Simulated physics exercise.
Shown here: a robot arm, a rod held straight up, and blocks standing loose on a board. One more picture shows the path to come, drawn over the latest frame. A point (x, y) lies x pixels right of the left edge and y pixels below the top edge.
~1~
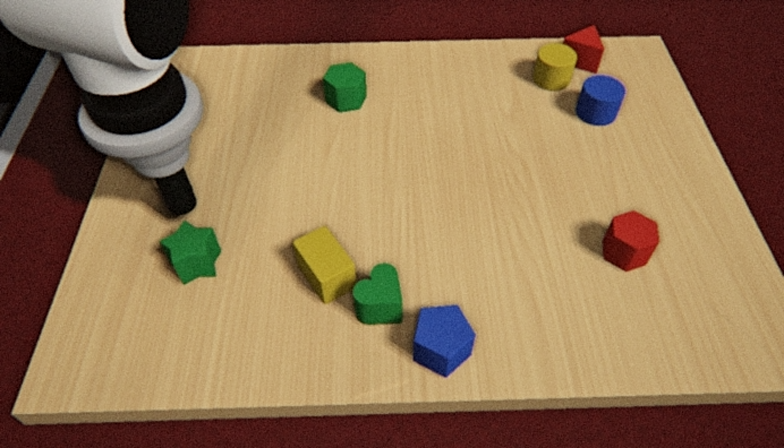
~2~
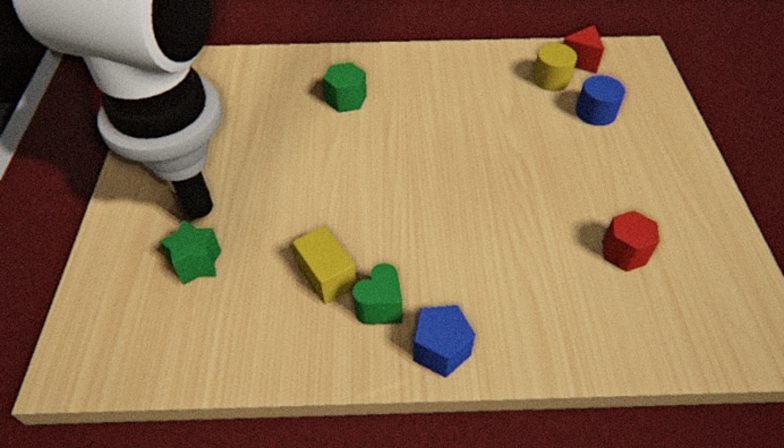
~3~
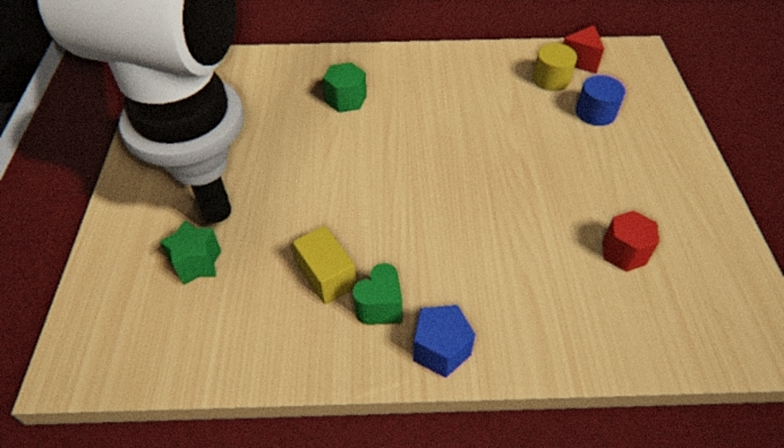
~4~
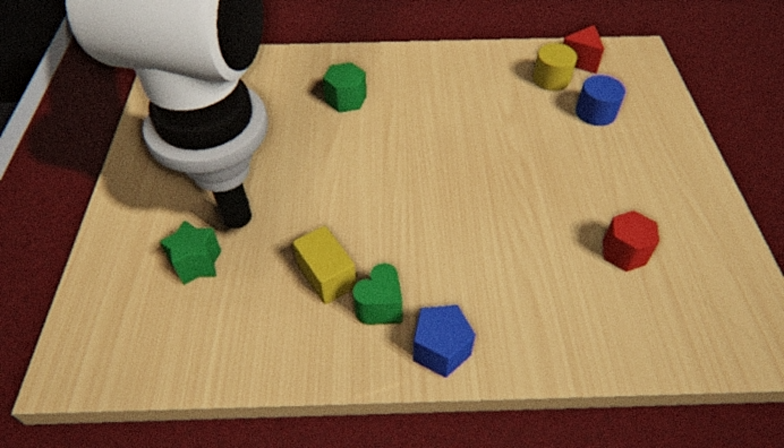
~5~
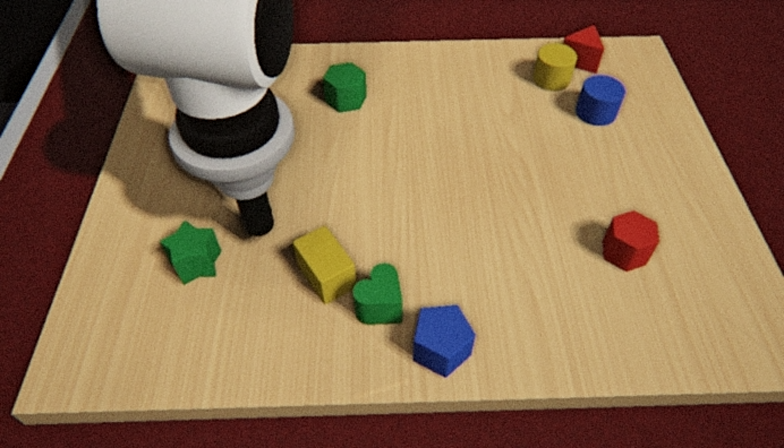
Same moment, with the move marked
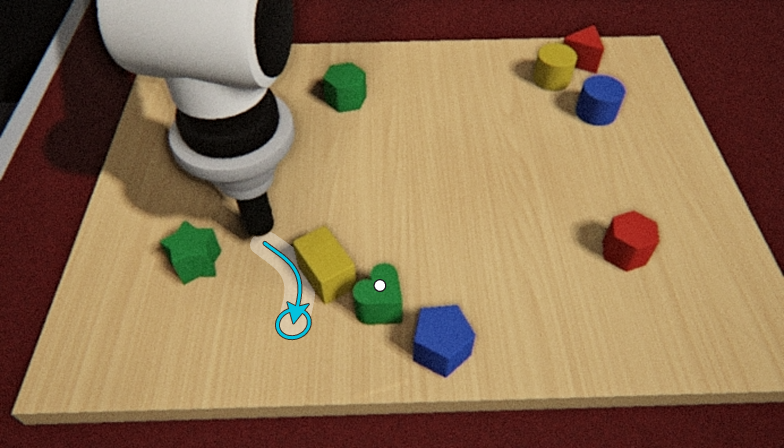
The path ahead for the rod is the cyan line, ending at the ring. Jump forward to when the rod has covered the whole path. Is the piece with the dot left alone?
No, that is not how it ends up.
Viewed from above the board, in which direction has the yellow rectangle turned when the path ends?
It is turned anticlockwise.
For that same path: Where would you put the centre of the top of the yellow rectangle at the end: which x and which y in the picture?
The point I'd pick in the picture is (344, 273).
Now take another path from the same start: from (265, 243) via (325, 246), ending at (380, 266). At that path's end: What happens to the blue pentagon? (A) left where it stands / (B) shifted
A - left where it stands.
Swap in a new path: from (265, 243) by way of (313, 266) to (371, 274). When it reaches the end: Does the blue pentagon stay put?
Final answer: No.
The drawn path runs from (265, 243) through (289, 262) and (300, 290) to (293, 323); the dot is on the green heart block.
The first path, step by step. One third of the way, rod at (286, 246); yellow rectangle at (329, 255).
Two thirds of the way, rod at (296, 274); yellow rectangle at (345, 269), turned 35° anticlockwise; green heart block at (393, 289).
At the end, rod at (289, 308); green star-shaped block not moved; yellow rectangle at (344, 273), turned 45° anticlockwise; green heart block at (396, 289).
